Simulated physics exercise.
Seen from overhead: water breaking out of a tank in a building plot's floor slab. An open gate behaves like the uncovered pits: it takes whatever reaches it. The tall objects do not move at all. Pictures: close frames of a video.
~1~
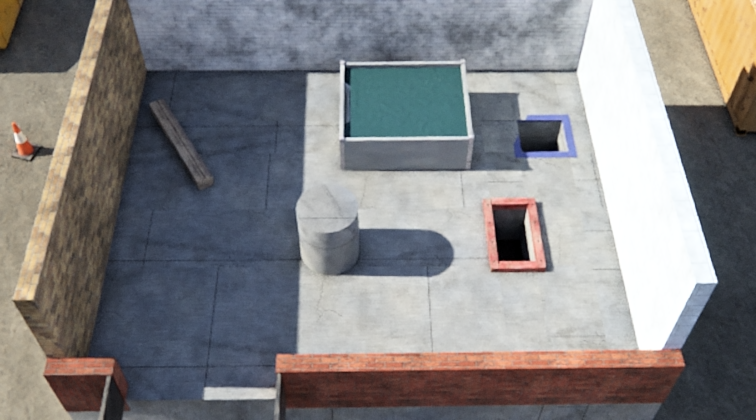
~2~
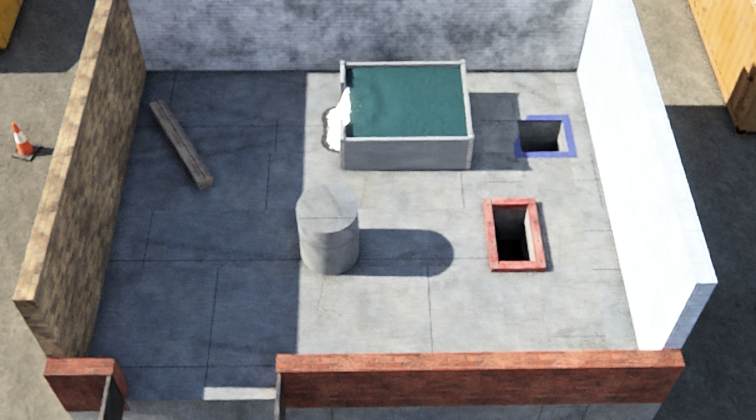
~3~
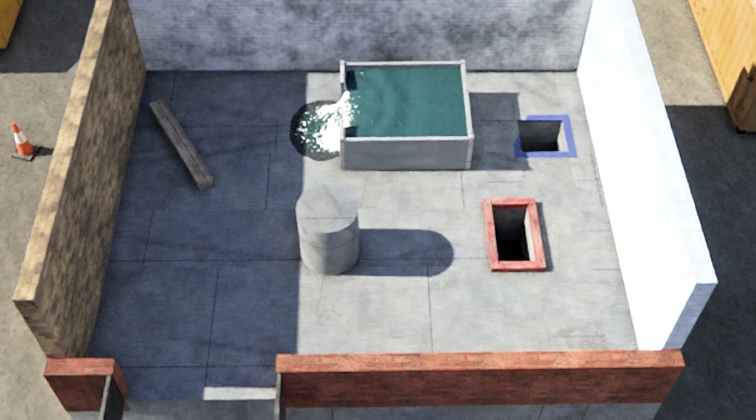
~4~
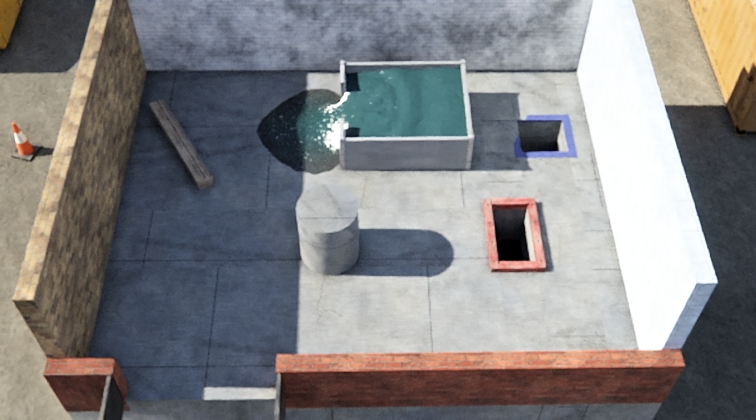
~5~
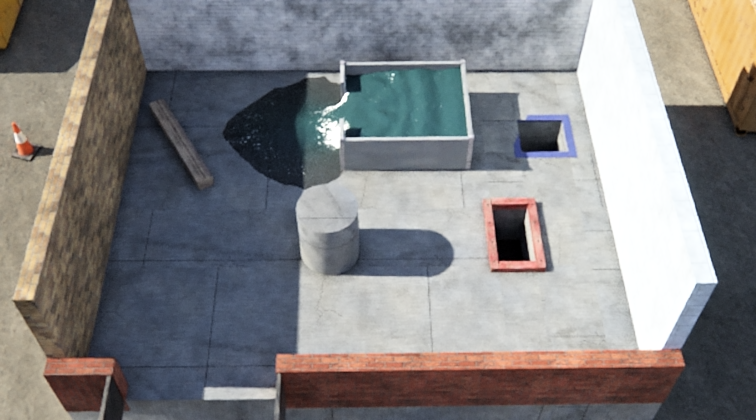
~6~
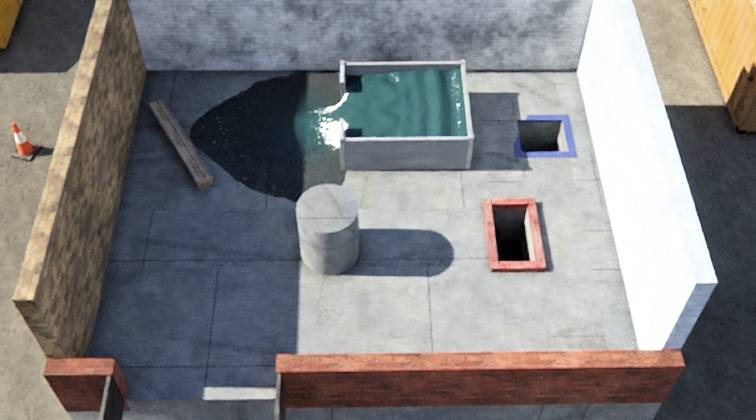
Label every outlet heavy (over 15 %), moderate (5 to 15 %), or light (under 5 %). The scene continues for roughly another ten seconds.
Labels: Gate - heavy, red pit - light, blue pit - light.
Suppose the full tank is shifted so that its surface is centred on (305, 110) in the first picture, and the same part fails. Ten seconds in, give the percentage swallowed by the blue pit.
Blue: 8 %.
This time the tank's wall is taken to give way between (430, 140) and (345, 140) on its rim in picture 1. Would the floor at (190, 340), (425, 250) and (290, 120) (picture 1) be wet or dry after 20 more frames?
Soaked, then soaked, then unsoaked.
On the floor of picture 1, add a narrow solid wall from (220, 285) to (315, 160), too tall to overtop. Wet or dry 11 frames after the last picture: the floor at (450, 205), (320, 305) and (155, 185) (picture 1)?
The first location is not reached, the second is not reached, and the third is soaked through.
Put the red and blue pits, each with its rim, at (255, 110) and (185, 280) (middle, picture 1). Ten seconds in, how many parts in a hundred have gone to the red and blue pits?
Per cent by pit - red: 20 / blue: 14.
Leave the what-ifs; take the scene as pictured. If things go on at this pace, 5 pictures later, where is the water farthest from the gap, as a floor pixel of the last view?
My guess is roughly (145, 83).
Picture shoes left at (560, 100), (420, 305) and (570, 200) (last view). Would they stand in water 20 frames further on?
Spared, spared, spared.
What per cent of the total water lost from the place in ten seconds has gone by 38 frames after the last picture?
Log: Around 30 %, estimated.
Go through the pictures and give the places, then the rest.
In the first picture, still water in the open tank at (404, 103).
In the second picture, water pours out at (345, 122) and has run to (333, 110).
In the third picture, the front is at (296, 121), out from the gap at (345, 123).
In the fourth picture, water pours out at (345, 123) and has run to (267, 121).
In the fifth picture, water pours out at (345, 122) and has run to (228, 132).
In the sixth picture, water pours out at (345, 122) and has run to (198, 138).
A moment on, water covers 20 % of the floor; the gate 0 %, the red pit 0 %, the blue pit 0 %.
Next, water covers 30 % of the floor; the gate 0 %, the red pit 0 %, the blue pit 0 %.
Then, water covers 35 % of the floor; the gate 0 %, the red pit 0 %, the blue pit 0 %.
Later, water covers 50 % of the floor; the gate 7 %, the red pit 0 %, the blue pit 0 %.
In the end, water covers 70 % of the floor; the gate 21 %, the red pit 0 %, the blue pit 2 %.
